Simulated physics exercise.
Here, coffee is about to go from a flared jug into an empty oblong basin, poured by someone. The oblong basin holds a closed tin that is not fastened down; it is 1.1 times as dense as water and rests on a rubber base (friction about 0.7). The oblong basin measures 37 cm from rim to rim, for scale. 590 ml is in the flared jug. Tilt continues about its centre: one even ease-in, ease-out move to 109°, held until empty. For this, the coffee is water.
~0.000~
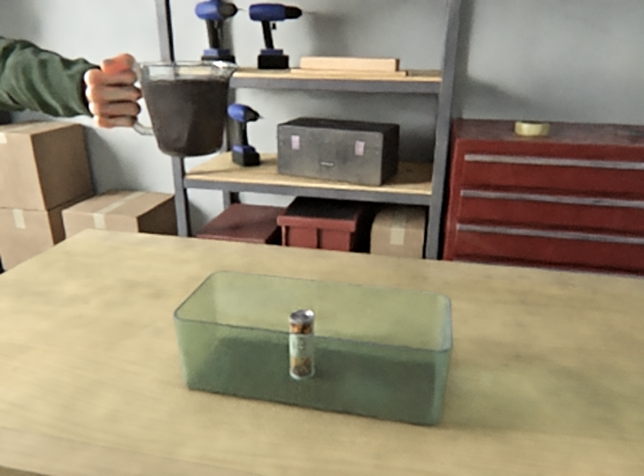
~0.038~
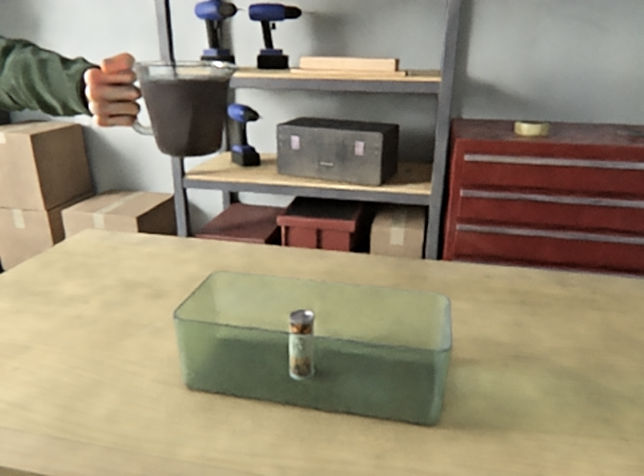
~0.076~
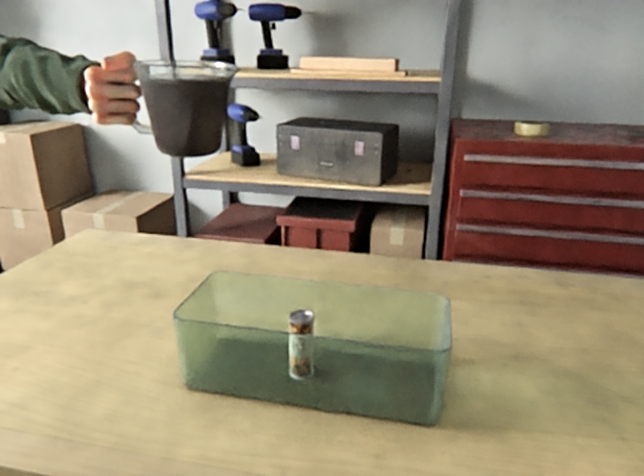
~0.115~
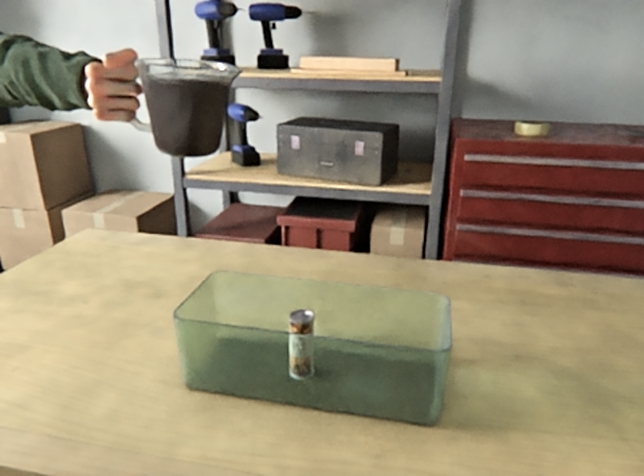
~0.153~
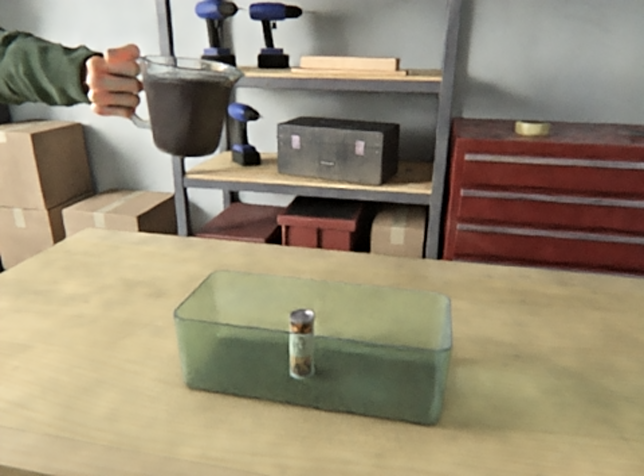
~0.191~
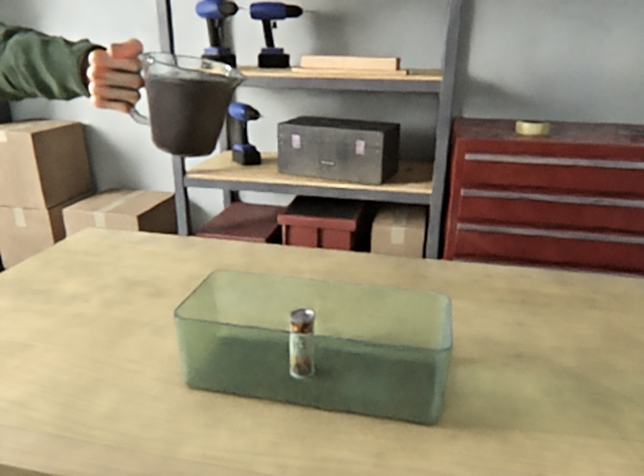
A hand in a green sleeve held a flared jug of dark coffee at the upper left, then slowly tilted it slightly rightward, while a small tin stayed still in a clear, greenish oblong basin.
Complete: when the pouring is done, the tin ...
... is still on its feet.
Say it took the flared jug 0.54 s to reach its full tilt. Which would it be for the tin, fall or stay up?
After the tilt, the tin has tipped over.
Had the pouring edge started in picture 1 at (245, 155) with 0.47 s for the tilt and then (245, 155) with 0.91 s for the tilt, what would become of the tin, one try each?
Run one: It tumbles. Run two: It tumbles.
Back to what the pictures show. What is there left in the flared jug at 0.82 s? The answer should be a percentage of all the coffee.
Remaining share: Approx. 10 %.
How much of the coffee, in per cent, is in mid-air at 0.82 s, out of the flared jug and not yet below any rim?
Near 34 percent.
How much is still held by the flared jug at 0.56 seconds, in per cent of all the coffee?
I'd put it near 66 percent.
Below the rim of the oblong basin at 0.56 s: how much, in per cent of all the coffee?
Near 2 in a hundred.
Then, 0.56 s in, the tilt is 73° and 67 per cent is still to pour; the tin stands where it began.
Then, 0.82 s in, the tilt is 107° and 10 per cent is still to pour; the tin stands where it began.
Then, 1.11 s in, the tilt is 109° and 0 per cent is still to pour; the tin stands where it began.
Then, 1.41 s in, the tilt is 109° and 0 per cent is still to pour; the tin stands where it began.
Finally, the tin stands where it began.
